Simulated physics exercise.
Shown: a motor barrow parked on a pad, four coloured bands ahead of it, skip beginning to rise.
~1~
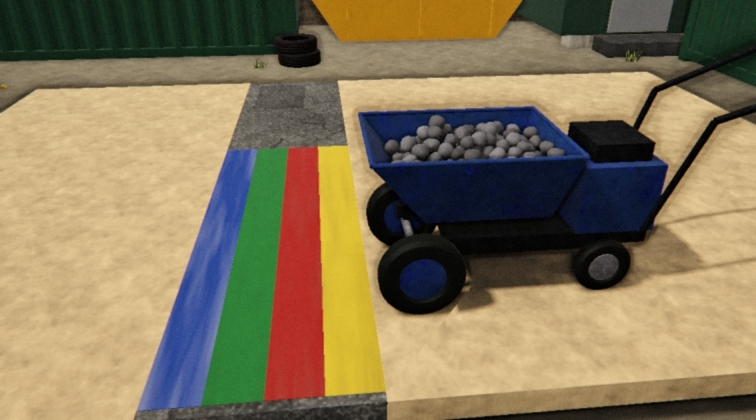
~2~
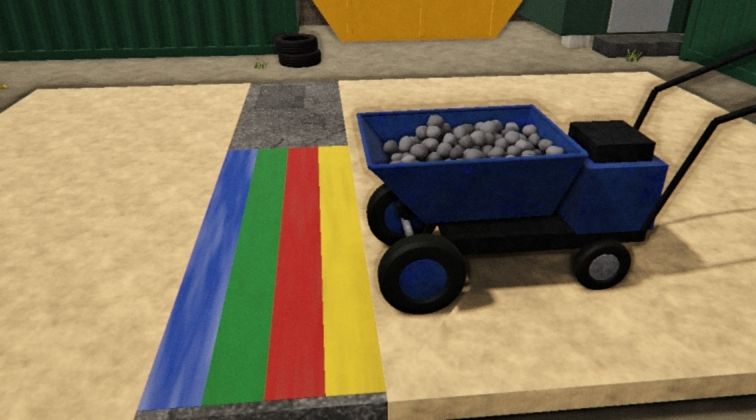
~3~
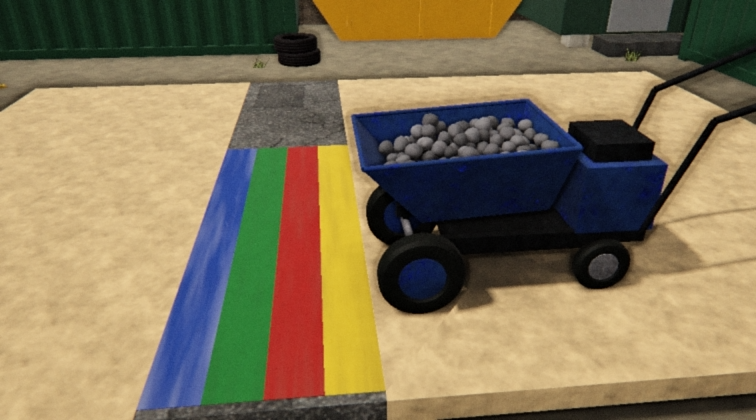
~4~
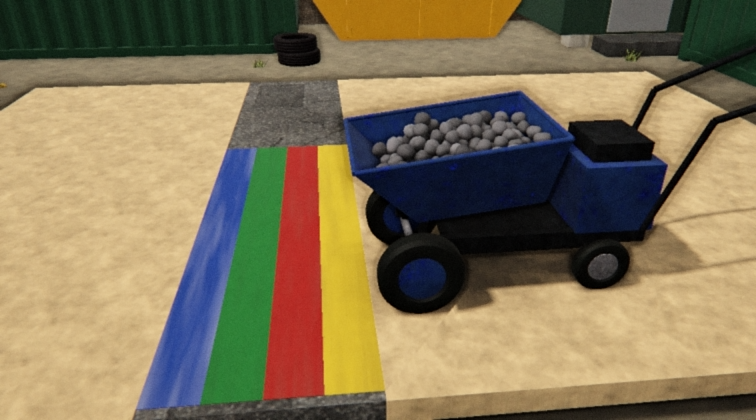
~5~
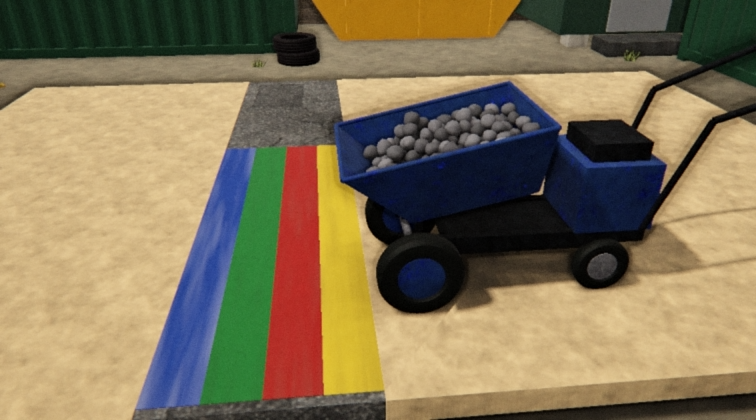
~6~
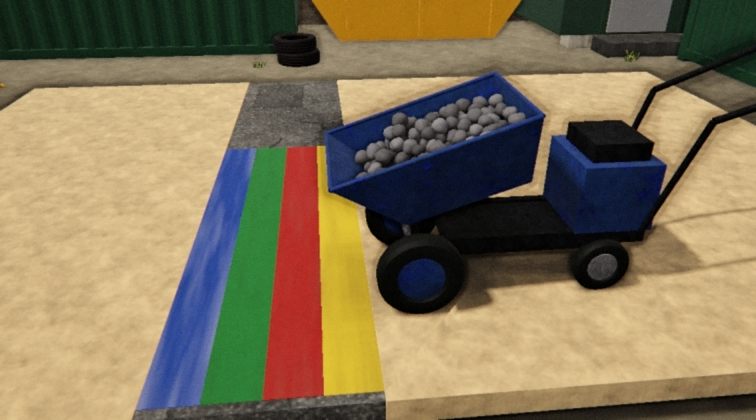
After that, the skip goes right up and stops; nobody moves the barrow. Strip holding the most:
Green strip.
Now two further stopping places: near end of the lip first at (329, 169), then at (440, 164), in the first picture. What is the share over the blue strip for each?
You'd get around 30 in a hundred, then 10 in a hundred.
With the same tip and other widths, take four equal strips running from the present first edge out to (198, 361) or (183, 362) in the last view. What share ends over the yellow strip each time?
Roughly 0 % and 0 %.
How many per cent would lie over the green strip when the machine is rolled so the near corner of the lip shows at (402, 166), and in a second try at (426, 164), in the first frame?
First spot: 30 %, second spot: 20 %.
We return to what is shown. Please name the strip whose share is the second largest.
The blue one.
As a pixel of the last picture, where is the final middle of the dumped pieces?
Resting centre, last frame: Roughly (235, 277).
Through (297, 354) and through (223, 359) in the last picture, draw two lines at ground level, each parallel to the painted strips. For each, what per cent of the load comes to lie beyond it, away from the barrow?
About 80 and 40 per cent.
Soon after the last picture, skip tipped steeply; all in the skip.
A little later, skip tipped right over; most in the skip; a stray few over the red strip; about a quarter over the green strip; a stray few over the blue strip.
Later still, skip tipped right over; about a quarter in the skip; a small part over the red strip; about a third over the green strip; about a quarter over the blue strip; a small part off the paint.
At rest, skip tipped right over; about a quarter in the skip; none over the yellow strip; a small part over the red strip; about a third over the green strip; about a quarter over the blue strip; a small part off the paint.
